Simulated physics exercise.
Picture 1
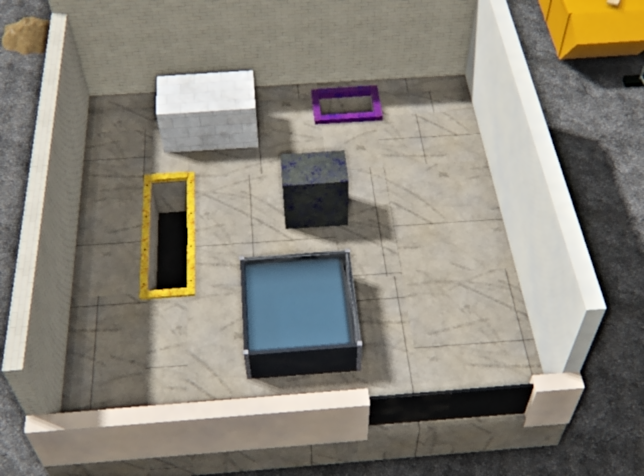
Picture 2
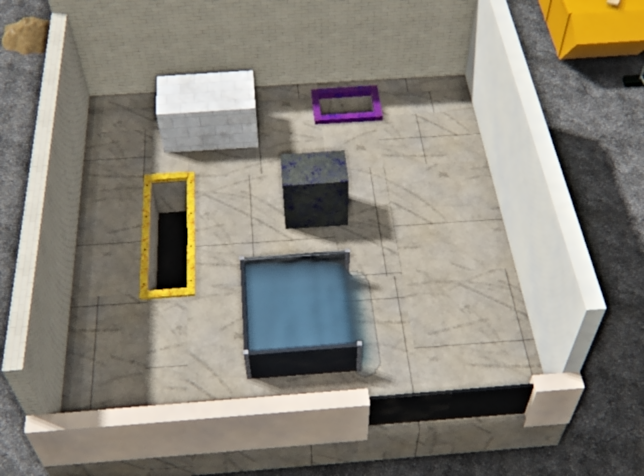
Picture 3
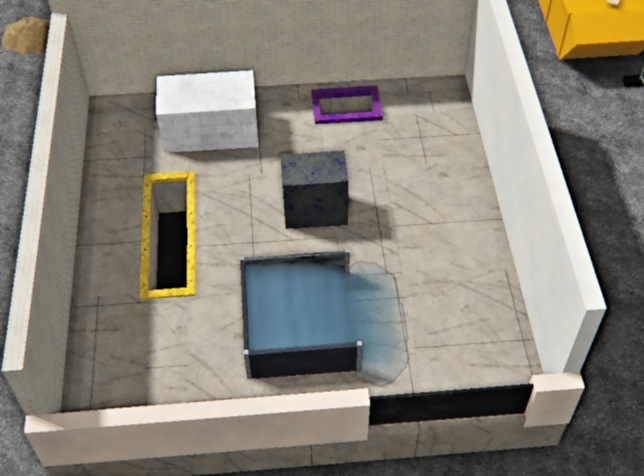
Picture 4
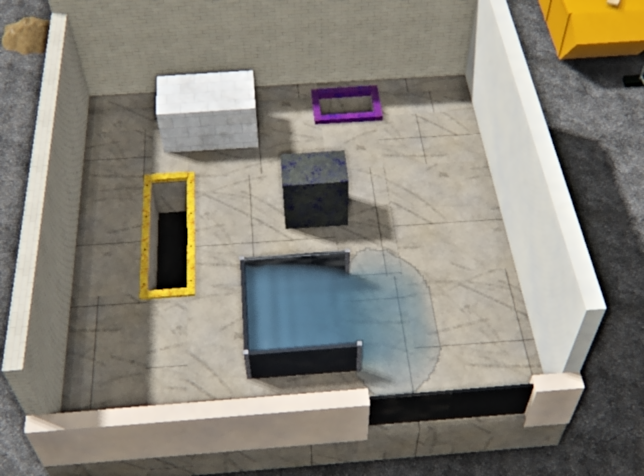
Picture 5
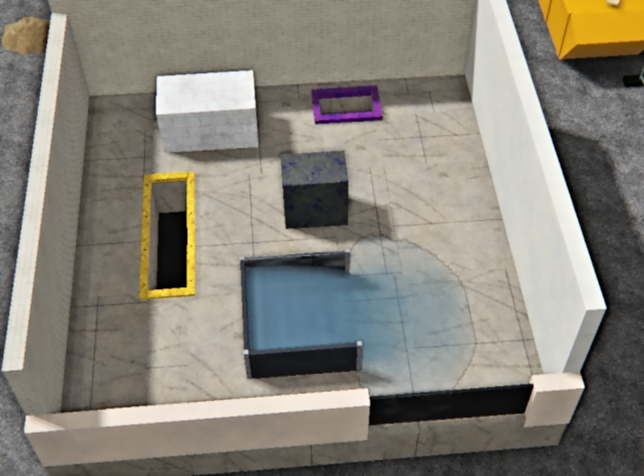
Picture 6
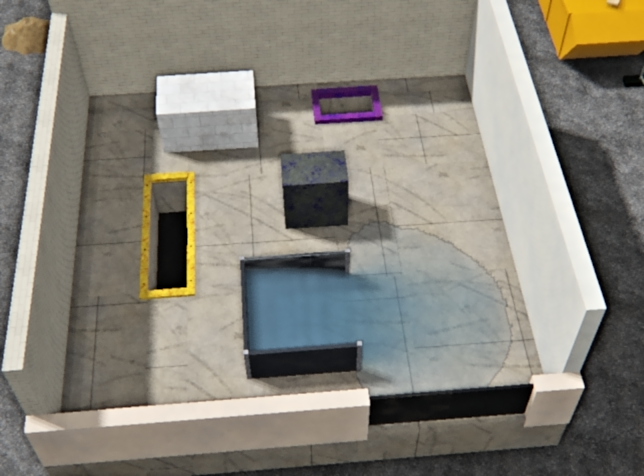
Blue water poured out of the right side of a square tank on a walled floor slab, then fanned across the floor toward the right wall, while the blocks and two framed pits stayed put.
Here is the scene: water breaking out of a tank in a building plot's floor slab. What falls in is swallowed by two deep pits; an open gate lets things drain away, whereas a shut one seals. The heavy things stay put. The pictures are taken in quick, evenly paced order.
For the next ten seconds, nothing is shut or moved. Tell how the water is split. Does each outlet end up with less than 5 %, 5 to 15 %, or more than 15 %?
At the end, the gate claims a light share - short of five per cent, the purple pit claims a light share - short of five per cent, the yellow pit claims a light share - short of five per cent.
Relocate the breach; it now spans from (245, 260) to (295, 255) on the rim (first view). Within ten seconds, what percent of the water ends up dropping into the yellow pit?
Yellow takes 10 in a hundred.
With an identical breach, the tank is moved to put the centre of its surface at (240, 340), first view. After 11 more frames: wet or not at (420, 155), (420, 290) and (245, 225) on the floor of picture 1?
Spot one unwetted, spot two wetted, spot three unwetted.
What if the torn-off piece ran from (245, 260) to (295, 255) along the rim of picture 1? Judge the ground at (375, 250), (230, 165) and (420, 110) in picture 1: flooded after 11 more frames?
First spot submerged, second spot submerged, third spot spared.
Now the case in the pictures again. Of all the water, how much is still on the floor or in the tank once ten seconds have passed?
That works out to about 100 per cent.
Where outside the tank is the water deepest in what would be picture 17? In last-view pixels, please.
Near (542, 402).
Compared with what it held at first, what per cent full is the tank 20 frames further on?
I'd put it at some 12 per cent.
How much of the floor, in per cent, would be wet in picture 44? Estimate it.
Share estimate: About 60 per cent.
A moment on, water covers 20 % of the floor; the gate 0 %, the purple pit 0 %, the yellow pit 0 %.
Next, water covers 25 % of the floor; the gate 0 %, the purple pit 0 %, the yellow pit 0 %.
Then, water covers 35 % of the floor; the gate 0 %, the purple pit 0 %, the yellow pit 0 %.
Later, water covers 60 % of the floor; the gate 0 %, the purple pit 0 %, the yellow pit 0 %.
In the end, water covers 80 % of the floor; the gate 0 %, the purple pit 0 %, the yellow pit 0 %.
